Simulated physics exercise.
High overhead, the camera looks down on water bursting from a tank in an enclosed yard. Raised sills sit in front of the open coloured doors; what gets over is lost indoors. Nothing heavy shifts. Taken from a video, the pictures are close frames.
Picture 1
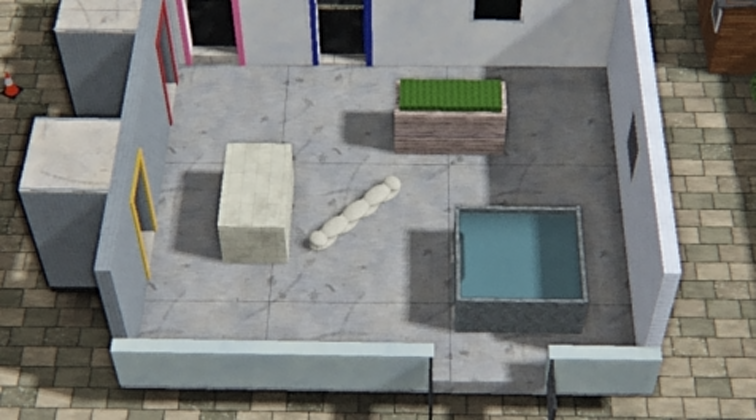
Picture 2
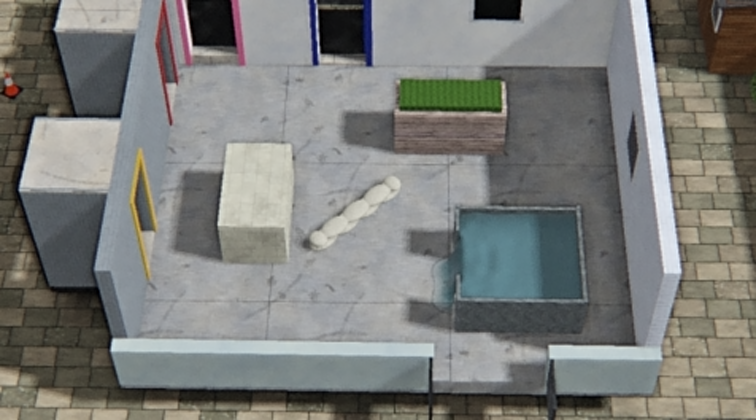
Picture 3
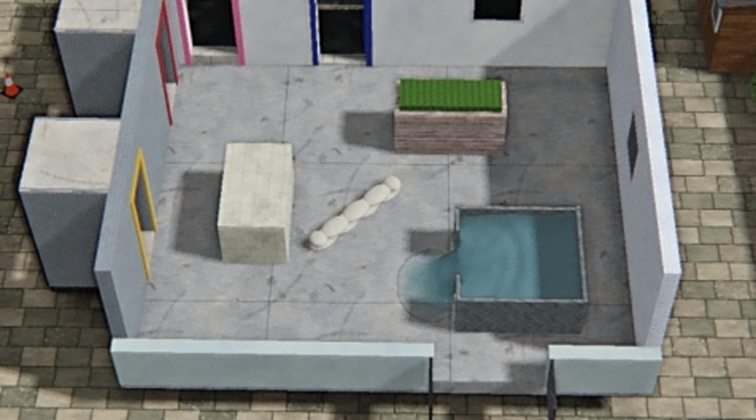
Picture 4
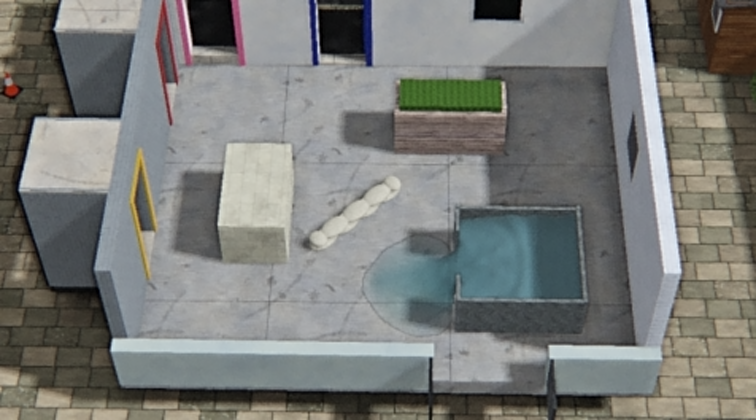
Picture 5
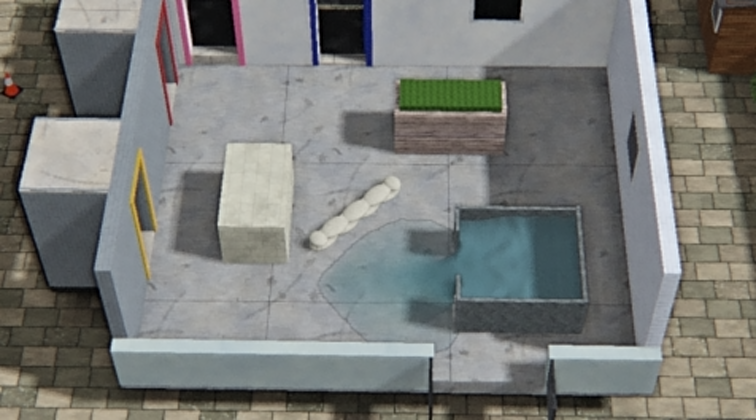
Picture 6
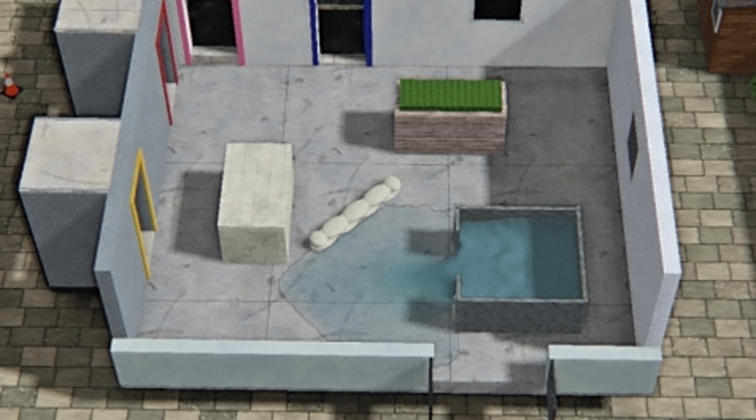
Water pours from a gap in the left side of a square grey tank in a walled yard with a pale concrete floor, seen from high overhead by a still camera. A cream block stands at left, a lumpy white barrier lies diagonally mid-yard, and a green-topped planter sits near pink and blue doorways. The water spreads leftward in a widening, thinning blue sheet, reaching along the barrier's lower side.
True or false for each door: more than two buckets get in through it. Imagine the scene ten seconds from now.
The pink door: False; the blue door: False; the red door: True; the yellow door: True.
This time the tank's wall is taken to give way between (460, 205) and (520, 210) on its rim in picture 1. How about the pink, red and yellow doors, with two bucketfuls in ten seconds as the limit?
The pink remains below, the red exceeds the limit, the yellow remains below.
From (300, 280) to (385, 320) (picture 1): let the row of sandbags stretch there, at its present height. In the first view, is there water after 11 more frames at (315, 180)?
At that place: Submerged.
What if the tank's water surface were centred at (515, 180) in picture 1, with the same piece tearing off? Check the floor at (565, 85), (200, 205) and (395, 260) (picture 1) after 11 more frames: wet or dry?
As listed: Untouched, untouched, reached.
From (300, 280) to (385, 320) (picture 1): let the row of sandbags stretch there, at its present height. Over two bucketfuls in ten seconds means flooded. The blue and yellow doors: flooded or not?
Door check - blue door exceeds it, yellow door exceeds it.
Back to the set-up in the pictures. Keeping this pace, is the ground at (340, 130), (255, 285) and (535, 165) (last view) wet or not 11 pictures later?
As listed: Free of water, covered, dry.
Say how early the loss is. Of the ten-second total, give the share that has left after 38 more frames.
That comes to 40 per cent, as I work it out.
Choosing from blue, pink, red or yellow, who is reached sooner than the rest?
My answer is the yellow door.
A moment on, water covers 25 % of the floor; the pink door not reached, the blue door not reached, the red door not reached, the yellow door not reached.
Next, water covers 35 % of the floor; the pink door not reached, the blue door not reached, the red door not reached, the yellow door under two buckets in.
Then, water covers 45 % of the floor; the pink door not reached, the blue door not reached, the red door not reached, the yellow door over two buckets in.
Later, water covers 65 % of the floor; the pink door wet at the sill, nothing in, the blue door wet at the sill, nothing in, the red door wet at the sill, nothing in, the yellow door far over two buckets in.
In the end, water covers 95 % of the floor; the pink door wet at the sill, nothing in, the blue door under two buckets in, the red door over two buckets in, the yellow door far over two buckets in.
